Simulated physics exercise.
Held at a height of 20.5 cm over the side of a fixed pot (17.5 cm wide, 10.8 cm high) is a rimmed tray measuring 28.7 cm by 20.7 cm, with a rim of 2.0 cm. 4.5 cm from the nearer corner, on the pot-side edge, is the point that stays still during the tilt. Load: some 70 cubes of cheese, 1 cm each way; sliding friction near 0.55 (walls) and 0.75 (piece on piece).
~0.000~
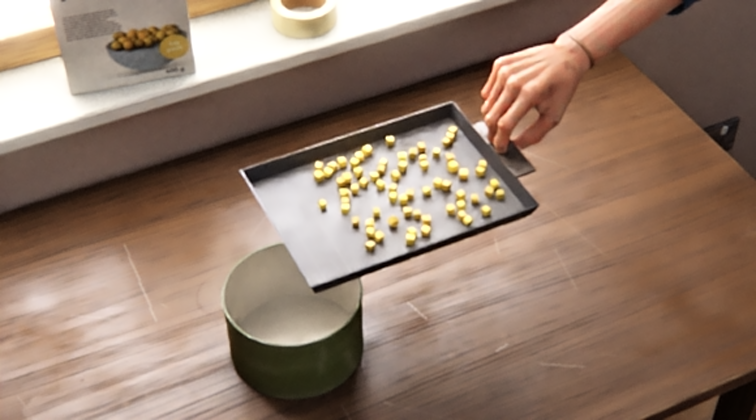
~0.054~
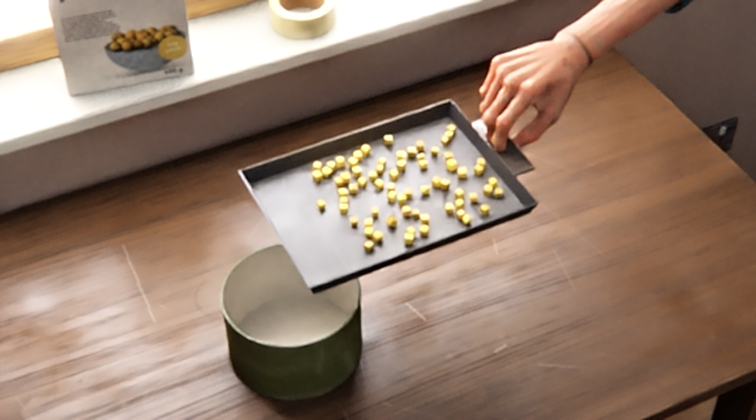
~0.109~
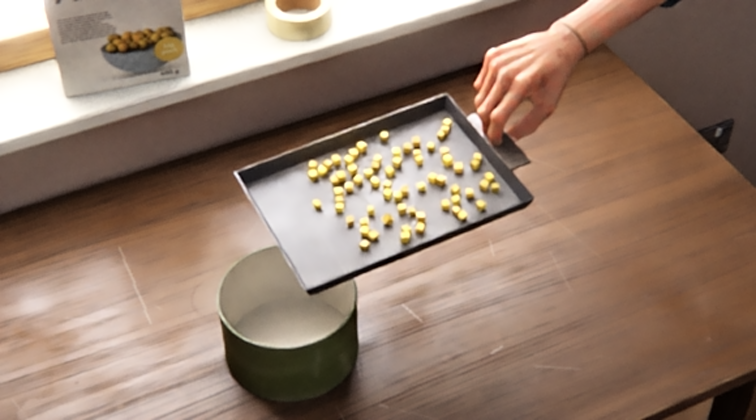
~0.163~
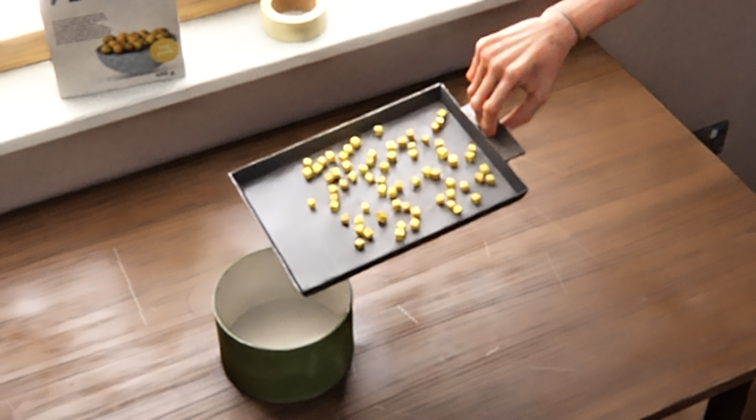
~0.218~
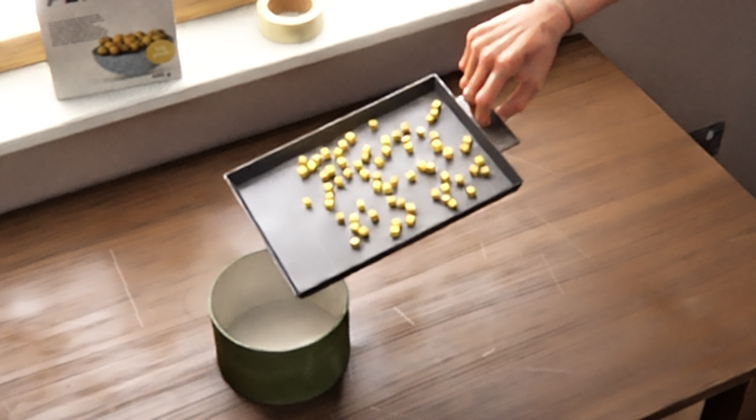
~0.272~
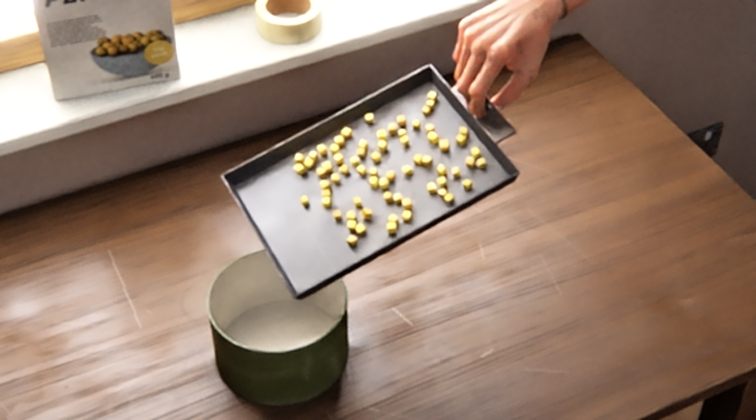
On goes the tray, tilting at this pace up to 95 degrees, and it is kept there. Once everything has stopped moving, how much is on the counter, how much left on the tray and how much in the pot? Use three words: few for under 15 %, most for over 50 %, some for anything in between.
Counter: Most; tray: Few; pot: Some.
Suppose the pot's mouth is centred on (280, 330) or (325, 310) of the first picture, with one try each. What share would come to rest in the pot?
I'd say some 65 per cent for the first and some 15 per cent for the second.
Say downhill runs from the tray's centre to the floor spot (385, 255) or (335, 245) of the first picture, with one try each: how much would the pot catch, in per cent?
That would be close to 0 per cent, then close to 0 per cent.
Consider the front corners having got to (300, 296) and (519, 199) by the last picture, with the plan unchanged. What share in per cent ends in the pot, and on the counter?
Pot 0 % / counter 100 %.
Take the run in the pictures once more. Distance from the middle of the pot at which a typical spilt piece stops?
I'd say around 24 centimetres.
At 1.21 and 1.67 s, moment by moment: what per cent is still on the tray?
Estimates: 30; 10.
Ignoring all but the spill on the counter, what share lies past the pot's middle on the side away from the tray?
Roughly 100 percent of the spill.
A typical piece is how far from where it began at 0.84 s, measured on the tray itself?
By then it sits near 13 cm from where it began.
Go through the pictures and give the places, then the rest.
The first frame shows tray tilt 0 degrees, front corners at (315, 281) and (532, 203); middle of the pieces at (393, 189); pot at (292, 291).
The second frame shows tray tilt 1 degrees, front corners at (313, 282) and (530, 201); middle of the pieces at (392, 188).
The third frame shows tray tilt 3 degrees, front corners at (309, 284) and (527, 196), lowest corner left front; middle of the pieces at (387, 186).
The fourth frame shows tray tilt 7 degrees, front corners at (303, 286) and (521, 188), lowest corner left front; middle of the pieces at (382, 182).
The fifth frame shows tray tilt 11 degrees, front corners at (299, 289) and (516, 179), lowest corner left front; middle of the pieces at (377, 177).
The sixth frame shows tray tilt 14 degrees, front corners at (297, 290) and (512, 171), lowest corner left front; middle of the pieces at (374, 173); pot at (277, 297). Its pace works out near 70 degrees a second.
After 0.84 s, tilt 53 degrees; the tray holds 95 %, the pot 0 %.
After 1.21 s, tilt 78 degrees; the tray holds 30 %, the pot 10 %.
Then, at 1.67 s, tilt 95 degrees; the tray holds 10 %, the pot 20 %.
By 2.8 s all is still; counter 70 %, tray 0 %, pot 30 %.
